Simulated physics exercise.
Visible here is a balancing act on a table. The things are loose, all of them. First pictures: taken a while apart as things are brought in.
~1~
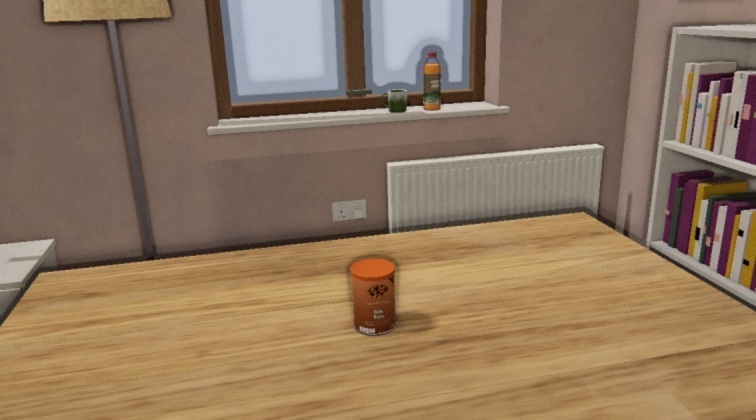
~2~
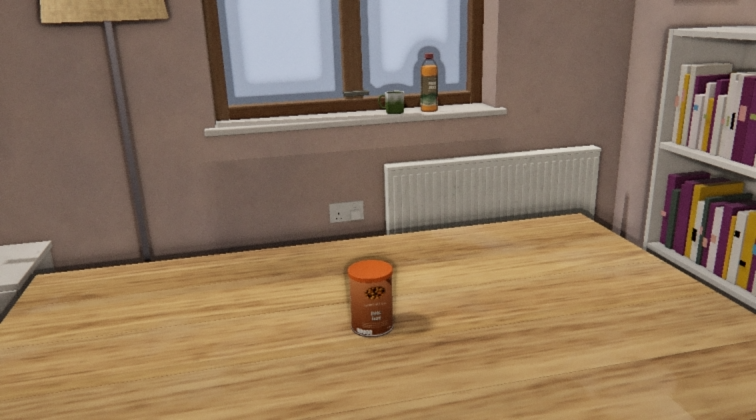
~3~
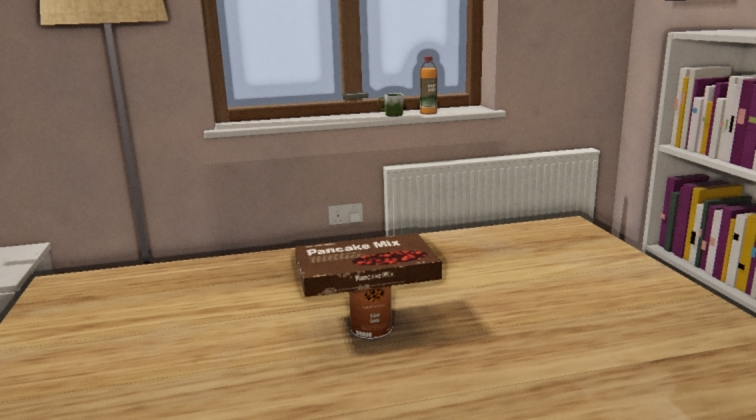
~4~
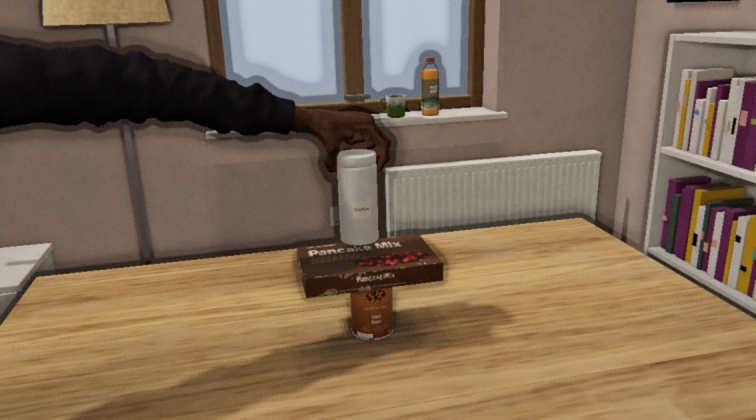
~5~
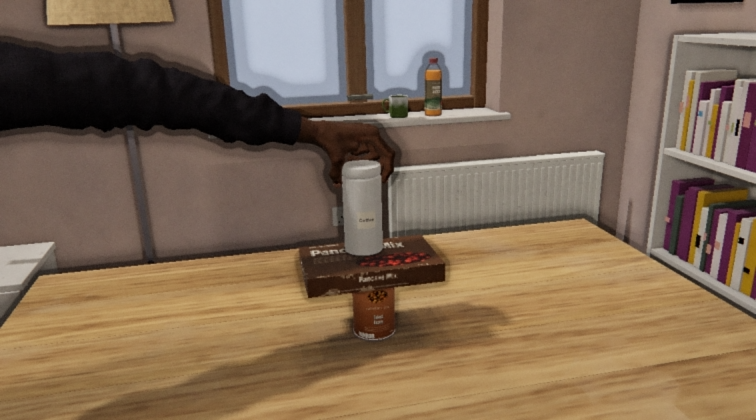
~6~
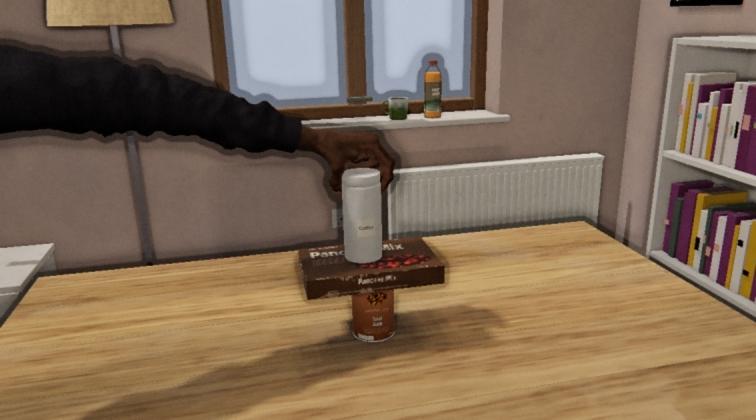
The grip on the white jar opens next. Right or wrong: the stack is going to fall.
Wrong, it stays up.
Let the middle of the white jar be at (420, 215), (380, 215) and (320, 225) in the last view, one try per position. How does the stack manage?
Topples, stands firm, topples.
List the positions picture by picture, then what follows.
In the first picture, the last thing is not in view yet.
In the second picture, the last thing is not in view yet.
In the third picture, the last thing is not in view yet; brown packet (366, 262).
In the fourth picture, on its way; white jar (358, 197); brown packet (367, 263).
In the fifth picture, on its way; white jar (363, 208); brown packet (369, 263).
In the sixth picture, in place under the hand; white jar (362, 215); brown packet (369, 265).
Then, 0.30 s past the last view, nothing moves.
Then, 0.70 s past the last view, white jar resting near (362, 216).
Finally, all 3 still in place. Final places as the last picture's camera would see them, white jar near (362, 216). The stack holds.
